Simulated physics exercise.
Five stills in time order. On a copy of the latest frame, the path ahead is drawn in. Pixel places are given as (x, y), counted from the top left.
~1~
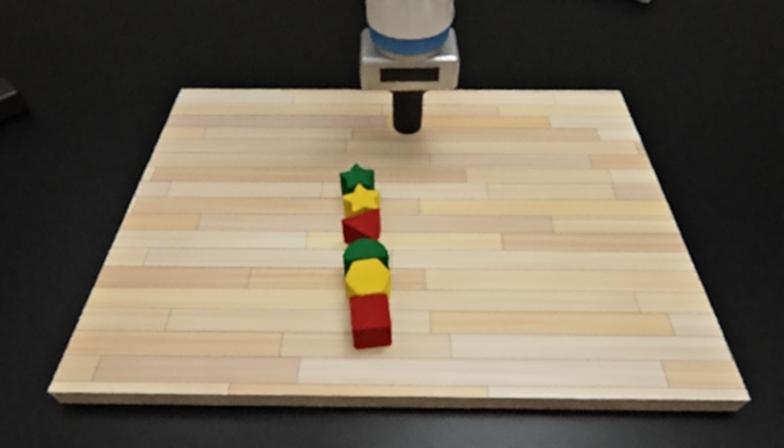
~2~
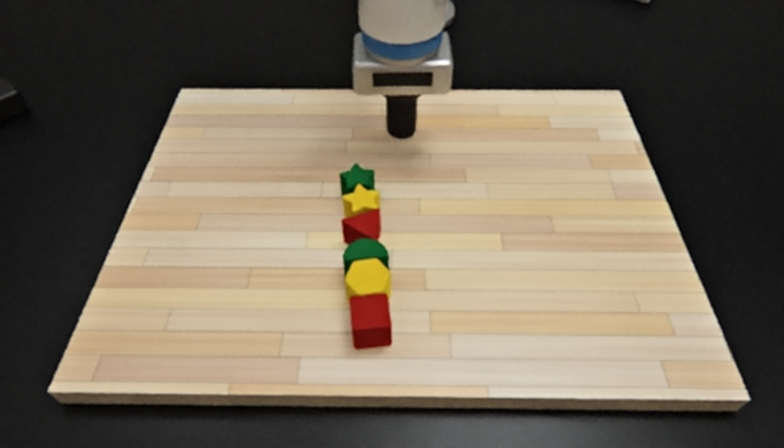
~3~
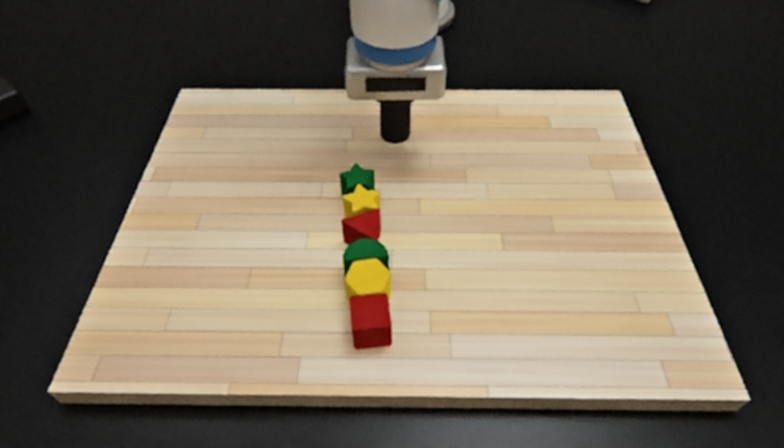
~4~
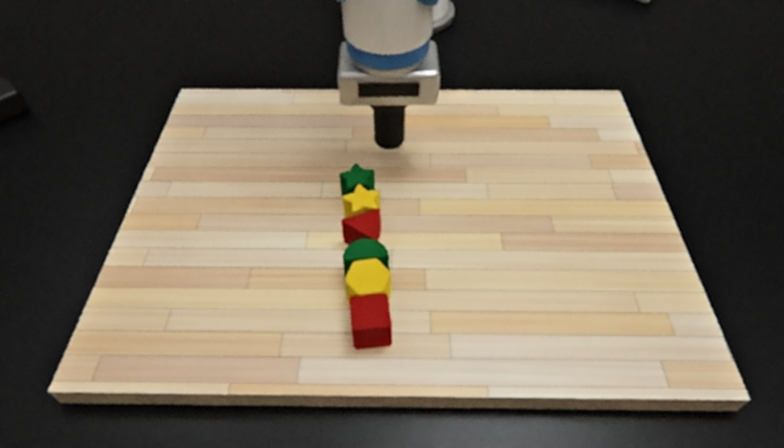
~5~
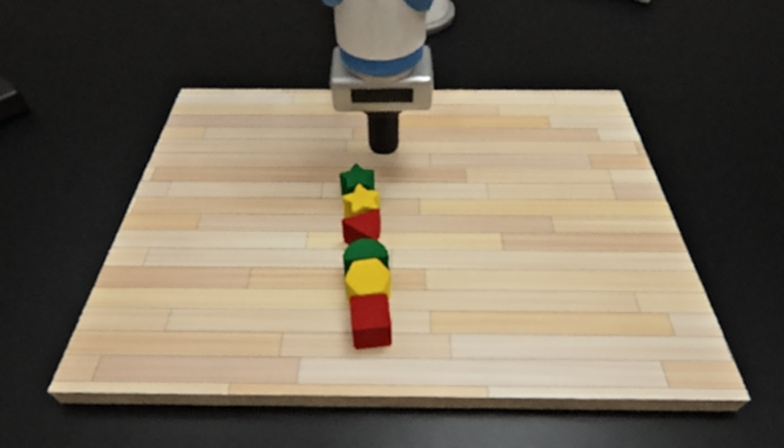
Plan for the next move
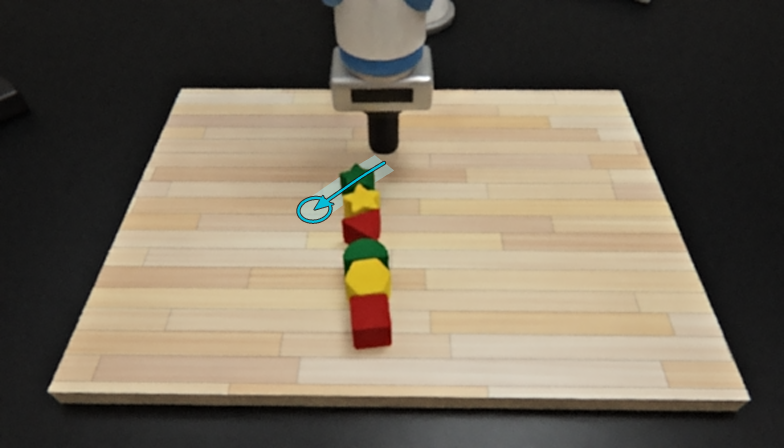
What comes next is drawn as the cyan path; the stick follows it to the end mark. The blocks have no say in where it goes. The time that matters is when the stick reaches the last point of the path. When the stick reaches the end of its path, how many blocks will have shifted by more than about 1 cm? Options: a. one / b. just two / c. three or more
My pick is c.
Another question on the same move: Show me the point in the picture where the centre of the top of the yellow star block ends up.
It should be at about (347, 216).
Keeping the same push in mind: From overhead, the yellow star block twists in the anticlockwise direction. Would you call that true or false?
The claim holds.
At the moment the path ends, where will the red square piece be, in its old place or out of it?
The red square piece will stay where it stands.
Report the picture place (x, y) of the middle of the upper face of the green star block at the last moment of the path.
It sits at (317, 208).
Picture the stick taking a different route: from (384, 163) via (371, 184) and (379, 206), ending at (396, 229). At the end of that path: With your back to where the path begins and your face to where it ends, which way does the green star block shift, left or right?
It slides rightward.
Drawn move, in a line from (384, 163) to (314, 210).
The first path, step by step. One third of the way, stick (360, 160); green star block (356, 177).
Two thirds of the way, stick (336, 176); green star block (337, 192), turned 35° anticlockwise; yellow star block (356, 209), turned 25° anticlockwise; red three-sided block (369, 229), turned 15° anticlockwise; green D-shaped block (368, 252).
At the end, stick (312, 193); green star block (317, 208), turned 45° anticlockwise; yellow star block (347, 216), turned 70° anticlockwise; red three-sided block (373, 230), turned 30° anticlockwise; green D-shaped block (368, 252); red square piece still.
